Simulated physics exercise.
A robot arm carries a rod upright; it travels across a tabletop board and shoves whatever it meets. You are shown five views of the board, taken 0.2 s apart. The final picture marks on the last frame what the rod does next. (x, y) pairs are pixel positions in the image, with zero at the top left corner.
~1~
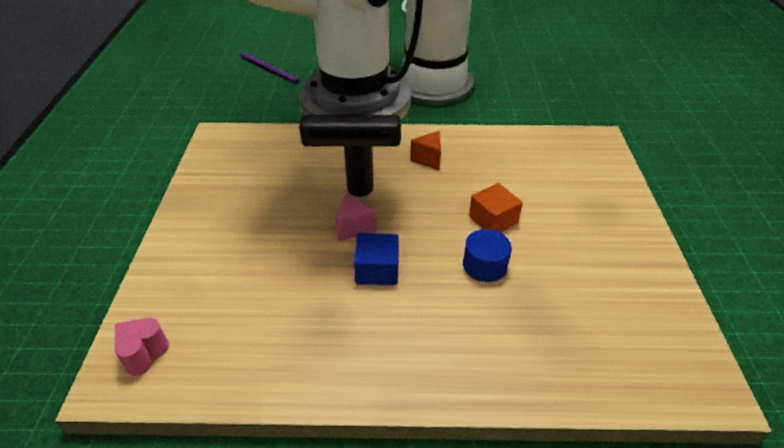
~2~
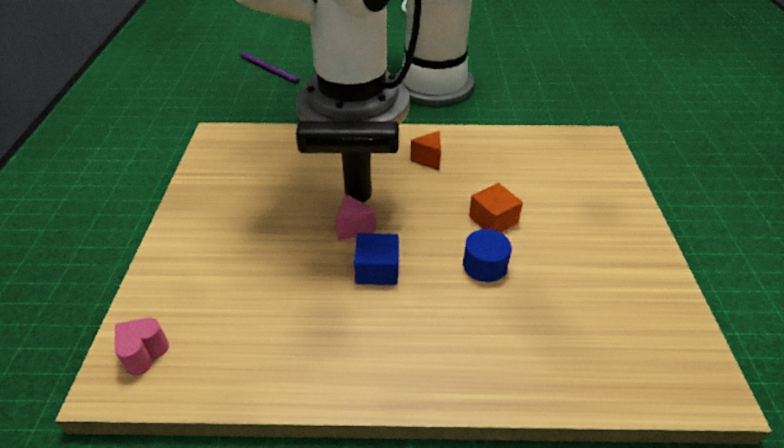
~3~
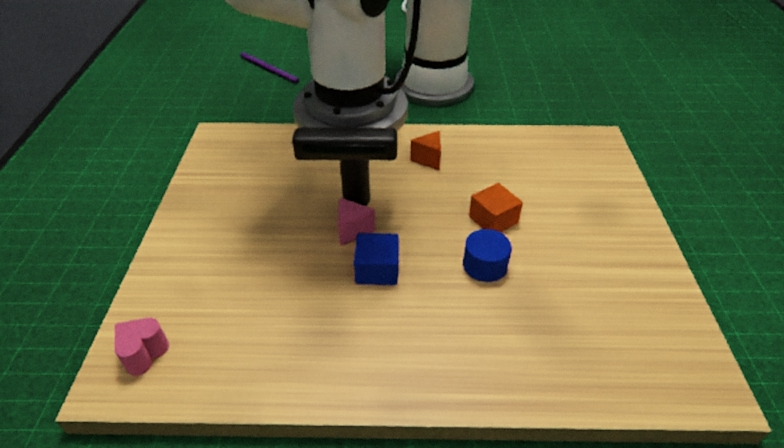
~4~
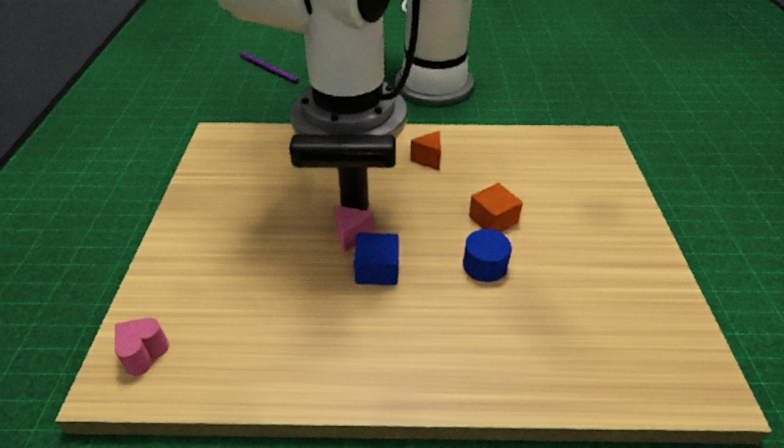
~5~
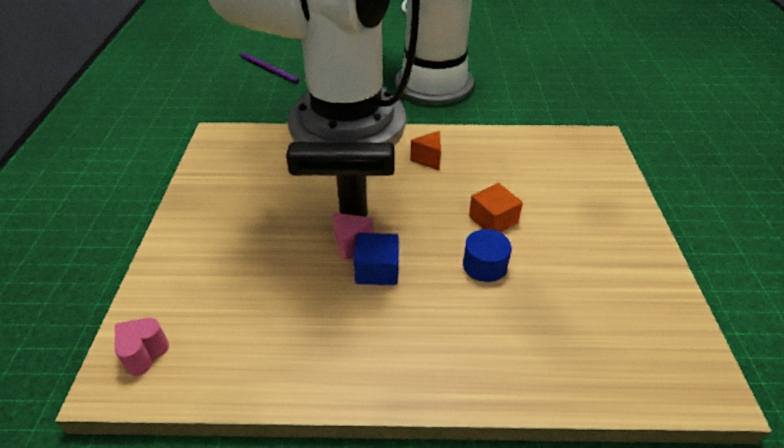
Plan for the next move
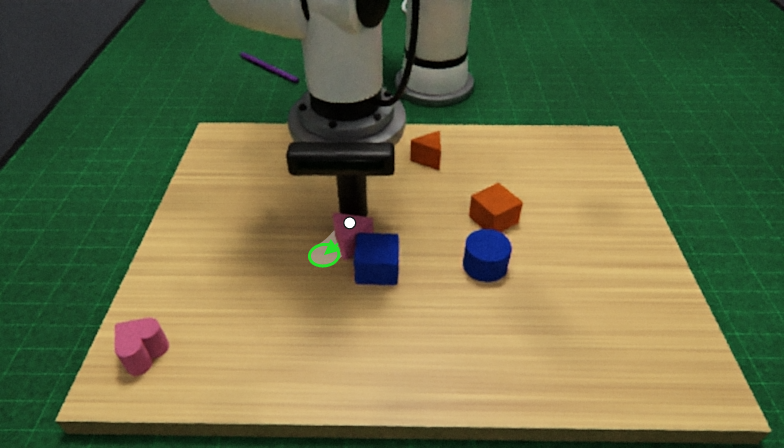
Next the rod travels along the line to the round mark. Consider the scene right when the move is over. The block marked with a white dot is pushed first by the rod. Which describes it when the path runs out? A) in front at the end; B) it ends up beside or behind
B
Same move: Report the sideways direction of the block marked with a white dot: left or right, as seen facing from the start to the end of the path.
Facing the way the path runs, start to end, you'll find the block marked with a white dot has shifted left.
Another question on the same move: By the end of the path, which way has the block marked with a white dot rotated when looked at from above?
Looking down on the board, it turns counter-clockwise.
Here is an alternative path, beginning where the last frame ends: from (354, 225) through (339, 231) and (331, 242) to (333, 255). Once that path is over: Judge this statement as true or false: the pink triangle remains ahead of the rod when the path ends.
True.
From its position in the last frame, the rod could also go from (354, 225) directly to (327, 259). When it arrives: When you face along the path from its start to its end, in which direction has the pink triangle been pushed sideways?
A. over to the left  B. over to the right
I choose A.
Drawn move, from (354, 225) through (346, 235) and (336, 245) to (324, 255); the dot is on the pink triangle.
On the path given first. Halfway along, rod (340, 229); pink triangle (341, 240), turned 25° anticlockwise; blue square block (379, 251).
At the end, rod (323, 244); pink triangle (338, 251), turned 45° anticlockwise; blue square block (379, 251).
